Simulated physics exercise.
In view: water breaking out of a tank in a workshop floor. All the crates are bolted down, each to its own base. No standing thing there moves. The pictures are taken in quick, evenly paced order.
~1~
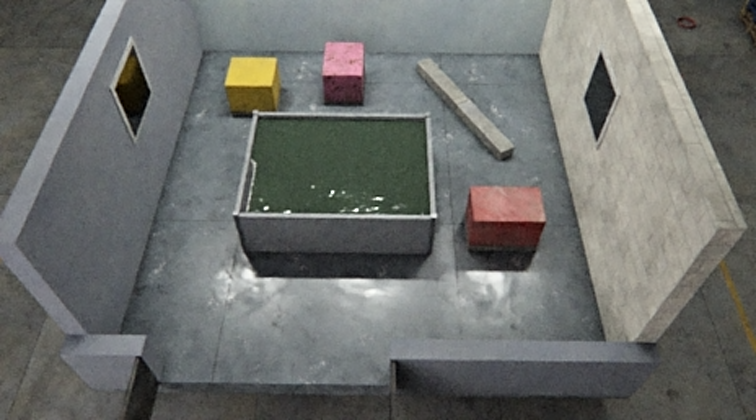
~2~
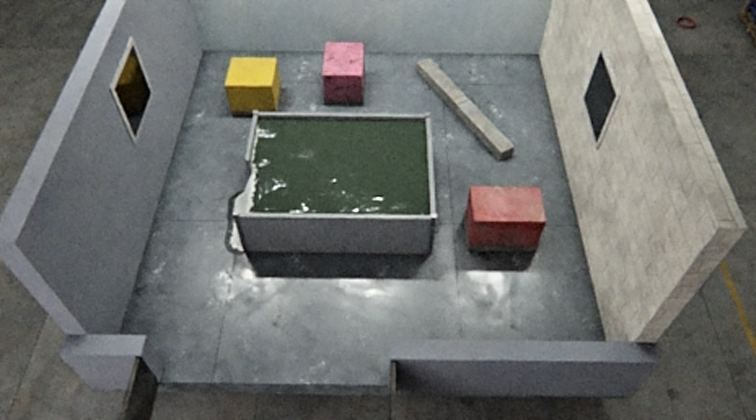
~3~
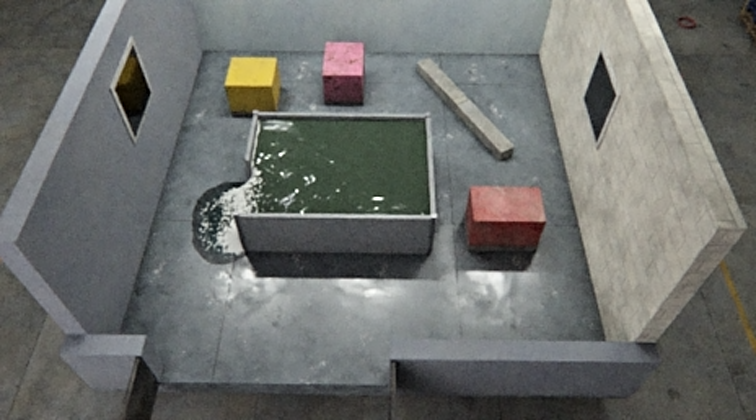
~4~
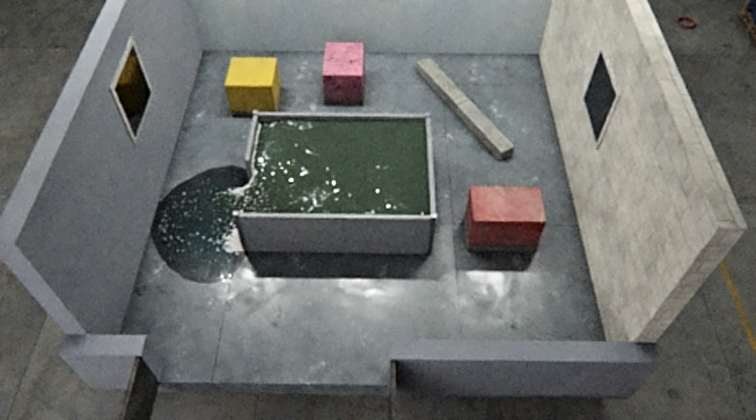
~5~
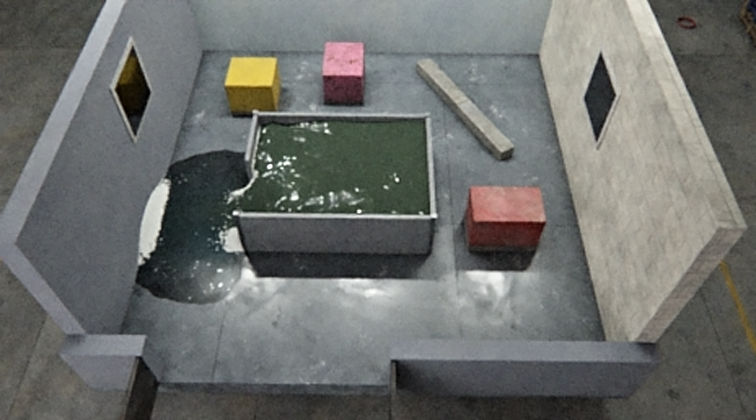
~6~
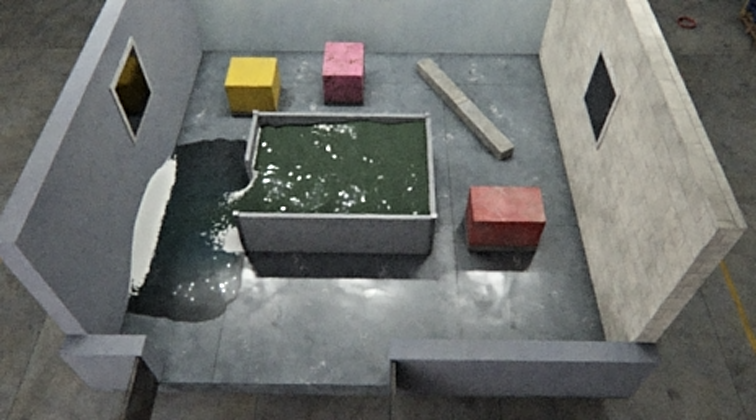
Dark water broke out through the left side of an open tank and spread across the gray floor to the left wall, then widened along it, while the colored blocks and the beam stayed still.
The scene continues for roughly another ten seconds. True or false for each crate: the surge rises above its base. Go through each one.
Pink crate: True; yellow crate: True; red crate: False.
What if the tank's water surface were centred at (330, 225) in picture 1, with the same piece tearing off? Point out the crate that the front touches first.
My pick is the crate marked yellow.
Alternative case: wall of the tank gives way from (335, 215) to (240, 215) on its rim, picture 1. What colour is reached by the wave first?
Answer: The crate marked yellow.
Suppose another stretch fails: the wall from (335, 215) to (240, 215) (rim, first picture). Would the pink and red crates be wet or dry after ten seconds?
The pink crate is untouched and the red crate is untouched.
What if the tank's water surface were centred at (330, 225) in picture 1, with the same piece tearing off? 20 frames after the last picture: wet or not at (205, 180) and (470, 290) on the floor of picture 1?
The first spot is wetted, while the second is not reached.
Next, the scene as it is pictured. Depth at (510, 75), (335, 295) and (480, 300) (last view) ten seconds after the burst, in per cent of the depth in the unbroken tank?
Readings in sequence: 8, 2, 8 percent.
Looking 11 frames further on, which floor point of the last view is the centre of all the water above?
Around pixel (281, 205) of the last picture.
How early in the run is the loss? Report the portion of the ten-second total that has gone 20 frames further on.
About 30 per cent.
A moment on, water covers 15 % of the floor; the pink crate not reached, the yellow crate water round its plinth, the red crate not reached.
Next, water covers 30 % of the floor; the pink crate not reached, the yellow crate water round its plinth, the red crate not reached.
Then, water covers 60 % of the floor; the pink crate water round its plinth, the yellow crate water round its plinth, the red crate not reached.
Later, water covers 85 % of the floor; the pink crate water round its plinth, the yellow crate water round its plinth, the red crate water round its plinth.
In the end, water covers 100 % of the floor; the pink crate was topped, the yellow crate was topped, the red crate stayed above the water.
